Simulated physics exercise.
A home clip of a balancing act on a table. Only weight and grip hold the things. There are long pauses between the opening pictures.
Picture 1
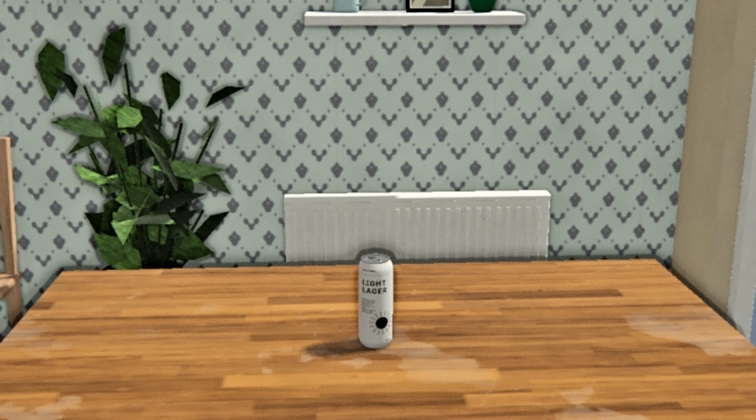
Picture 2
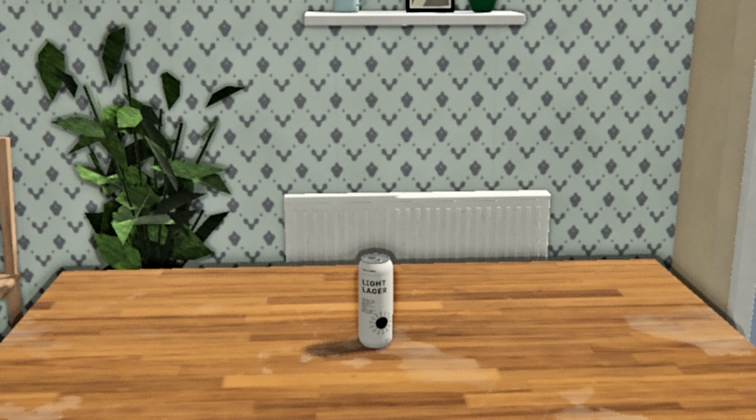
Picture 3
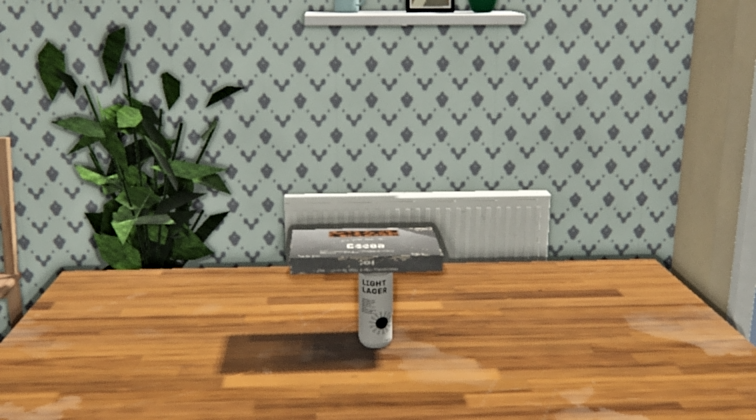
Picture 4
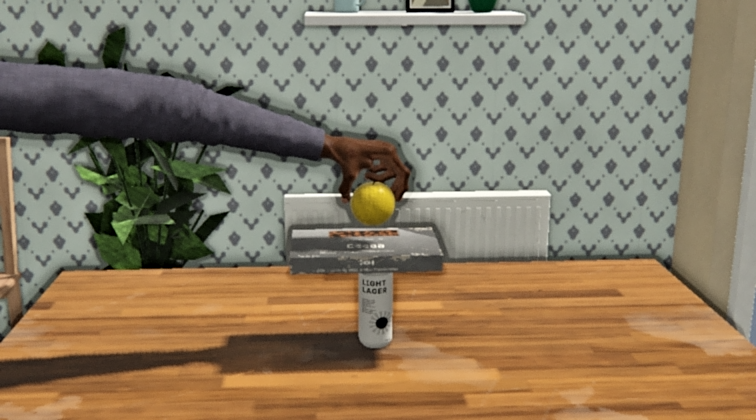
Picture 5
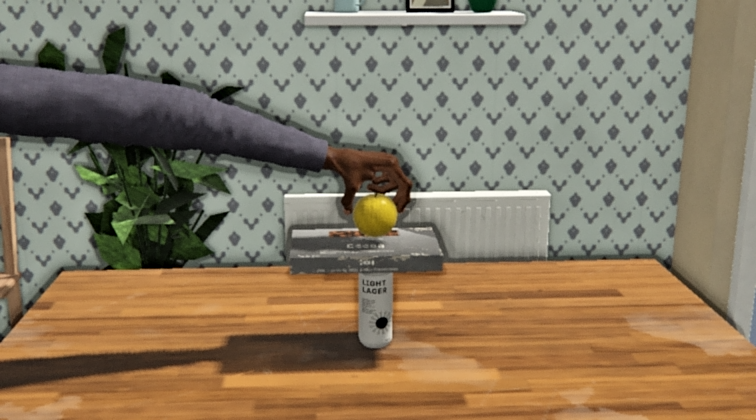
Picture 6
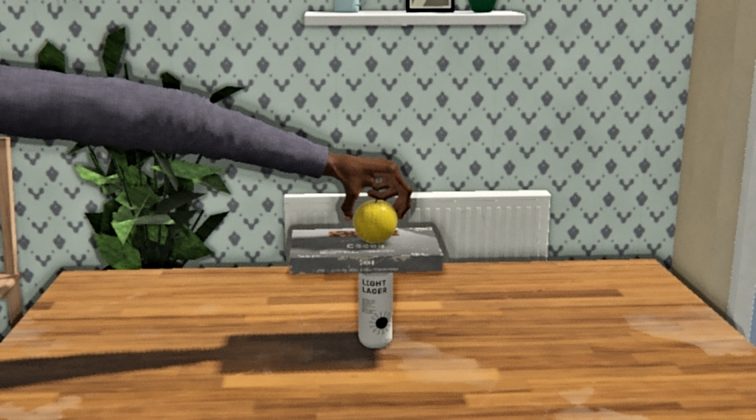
Grey packet appearing flat on top of a light lager can, then a hand lowering a yellow apple onto it.
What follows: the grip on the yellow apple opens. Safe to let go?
Outcome: The stack holds.
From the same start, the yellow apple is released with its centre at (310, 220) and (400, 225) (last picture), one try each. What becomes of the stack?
In the first case it gives way; in the second case it keeps its balance.
Then, 0.80 s on from there, no change.
Then, 1.70 s on from there, yellow apple resting near (375, 222).
In the end, all 3 unmoved. At the end, from the last picture's camera, yellow apple near (374, 222). The stack stays up.
